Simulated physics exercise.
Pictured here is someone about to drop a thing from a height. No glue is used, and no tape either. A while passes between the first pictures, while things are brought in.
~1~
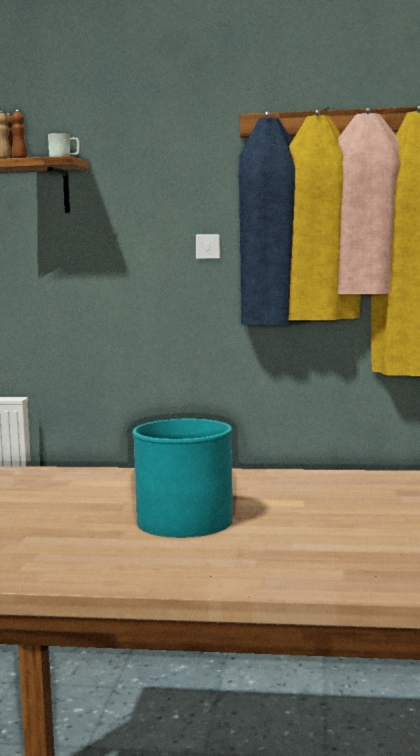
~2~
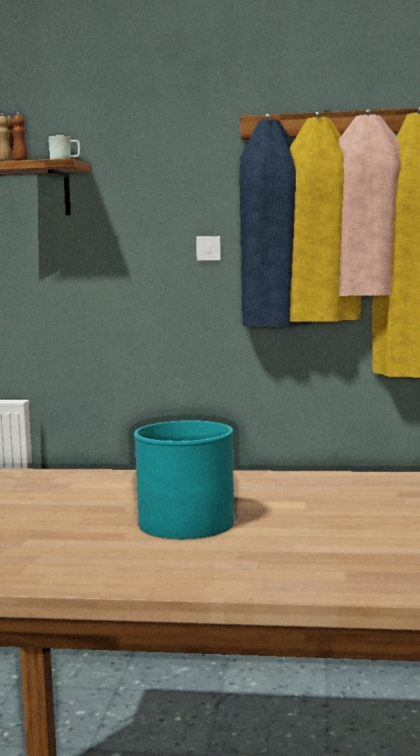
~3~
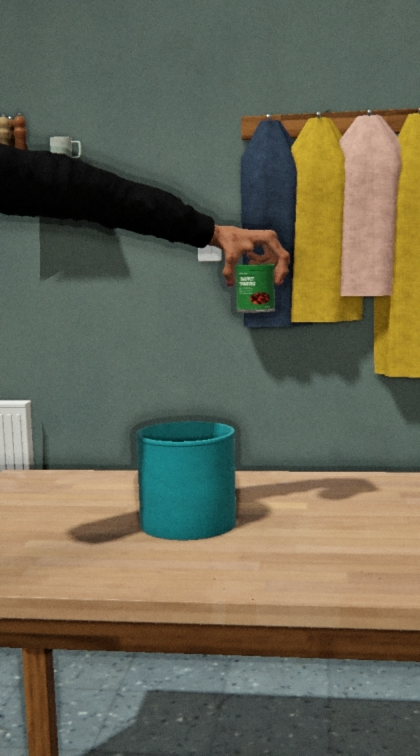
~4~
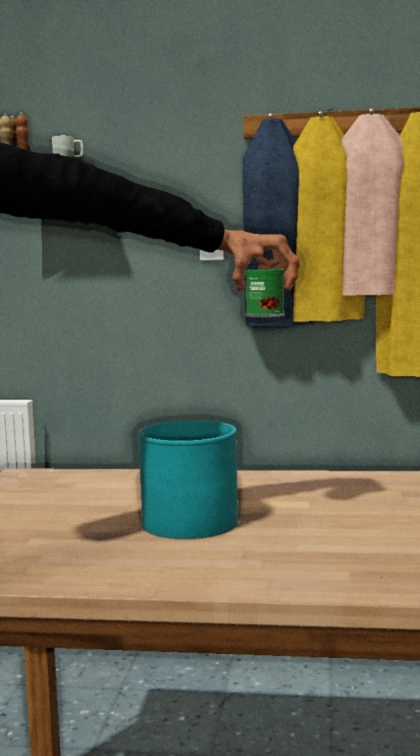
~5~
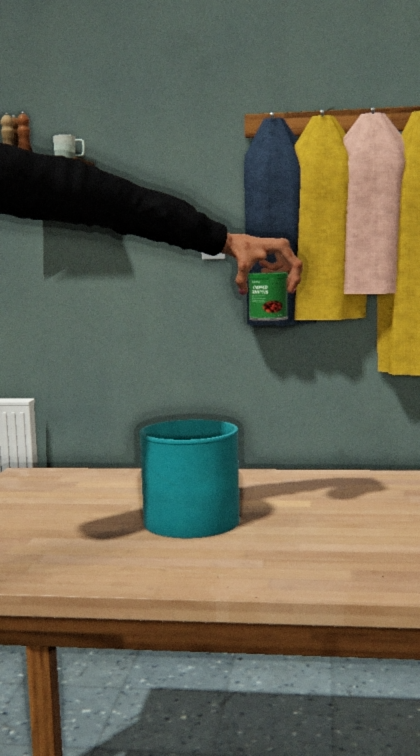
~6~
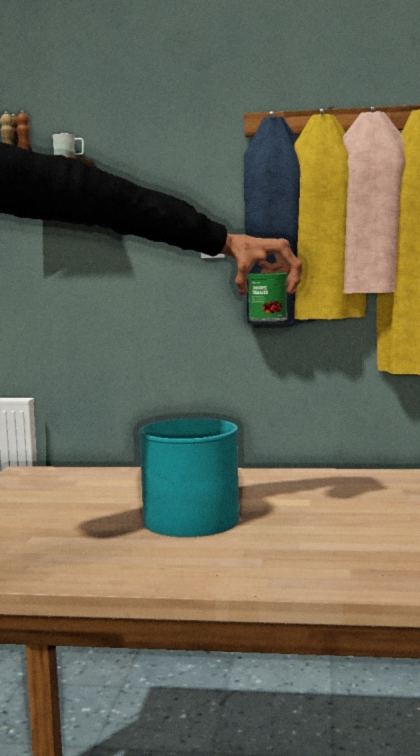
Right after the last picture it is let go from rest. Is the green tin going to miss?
It stays out.
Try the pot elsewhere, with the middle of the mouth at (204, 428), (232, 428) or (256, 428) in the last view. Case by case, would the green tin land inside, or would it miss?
Well, it never enters on the first go, is captured on the second and is captured on the third.
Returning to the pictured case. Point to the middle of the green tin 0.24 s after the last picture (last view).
Close to (270, 408).
Then, 0.16 s after the last picture, green tin moved about its own width near (268, 338).
Then, 0.24 s after the last picture, green tin falling near (270, 408).
Then, 0.30 s after the last picture, green tin falling near (271, 483).
At rest, the green tin falls beside it, near (271, 502).
